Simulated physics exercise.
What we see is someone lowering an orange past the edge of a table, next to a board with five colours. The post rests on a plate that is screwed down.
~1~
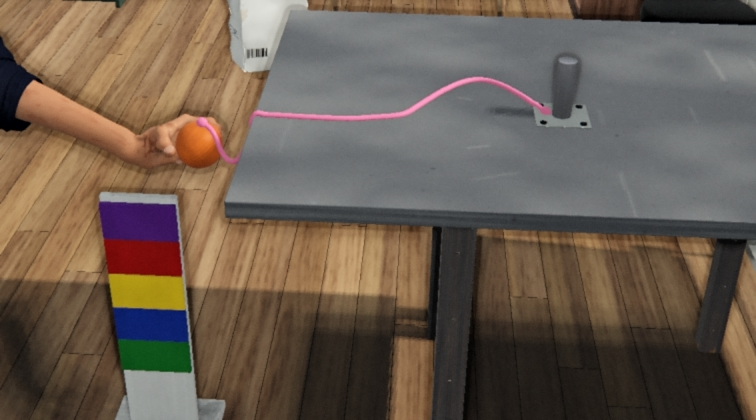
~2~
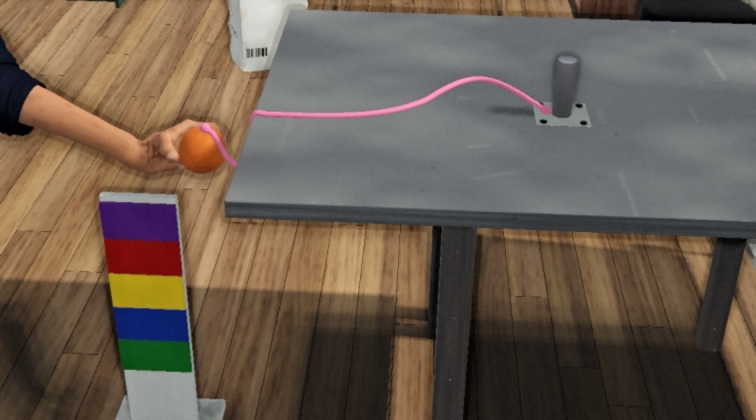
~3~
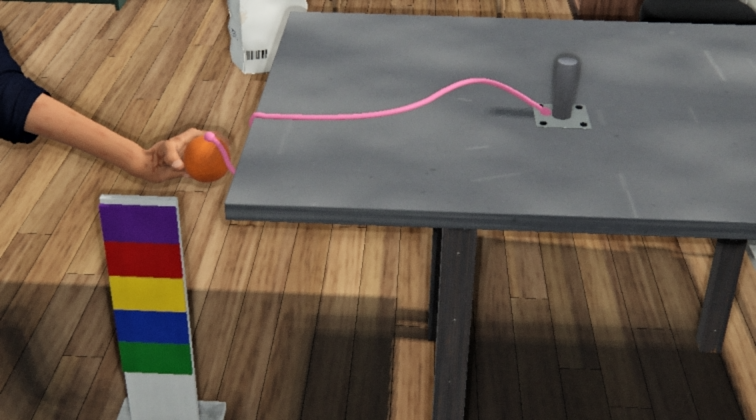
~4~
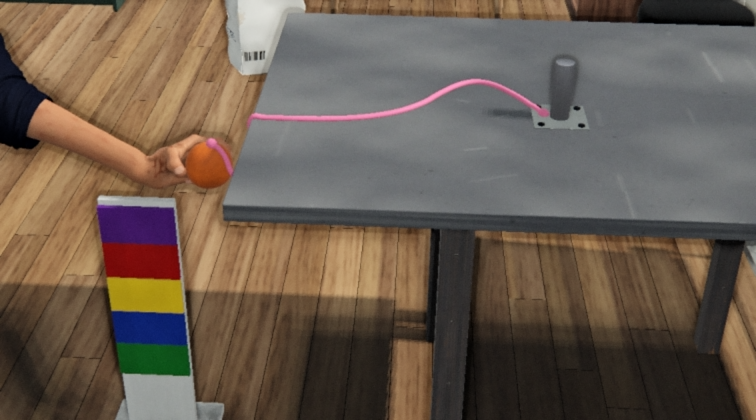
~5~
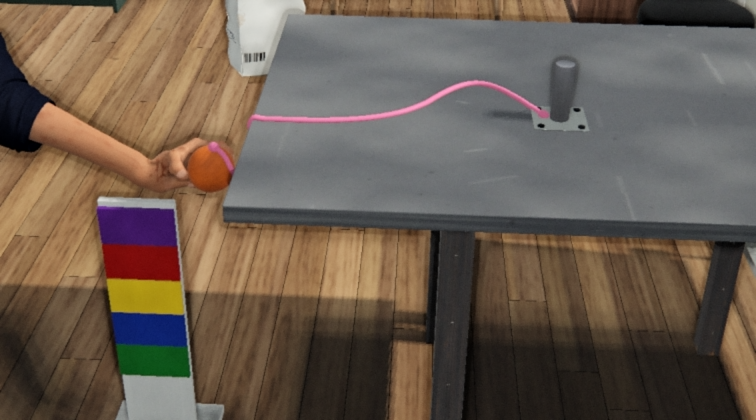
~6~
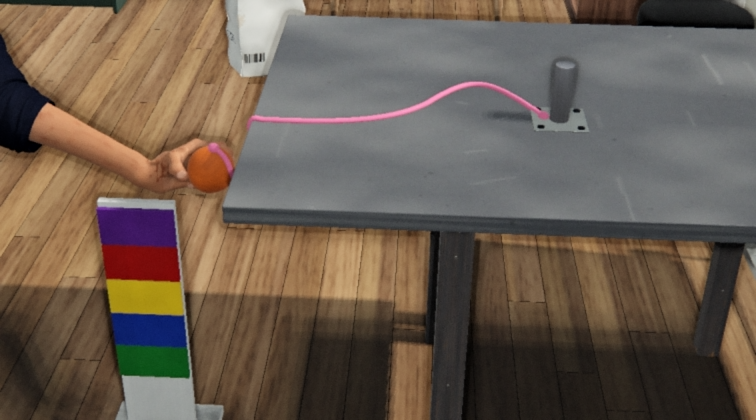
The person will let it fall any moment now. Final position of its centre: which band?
Band: Yellow.
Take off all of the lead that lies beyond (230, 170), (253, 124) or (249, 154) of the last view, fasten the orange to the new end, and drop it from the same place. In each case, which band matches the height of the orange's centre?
First try: Red; second try: Above them all; third try: Purple.
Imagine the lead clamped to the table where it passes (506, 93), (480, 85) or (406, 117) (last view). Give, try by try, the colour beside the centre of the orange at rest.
For the first place it's red, for the second red, and for the third purple.
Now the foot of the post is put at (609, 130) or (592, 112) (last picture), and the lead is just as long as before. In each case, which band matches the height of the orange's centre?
It comes out red the first time and red the second time.
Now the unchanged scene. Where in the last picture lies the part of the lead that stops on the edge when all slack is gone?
You'll find it somewhere near (331, 121).
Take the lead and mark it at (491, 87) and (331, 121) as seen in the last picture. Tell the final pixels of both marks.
Point one to (457, 112), point two to (261, 102).
Soon after, orange near (234, 281); level with red.
After that, orange near (297, 273); level with yellow.
And then, orange near (259, 290); level with yellow.
In the end, orange near (262, 289); level with yellow. Its middle rests at the yellow band.
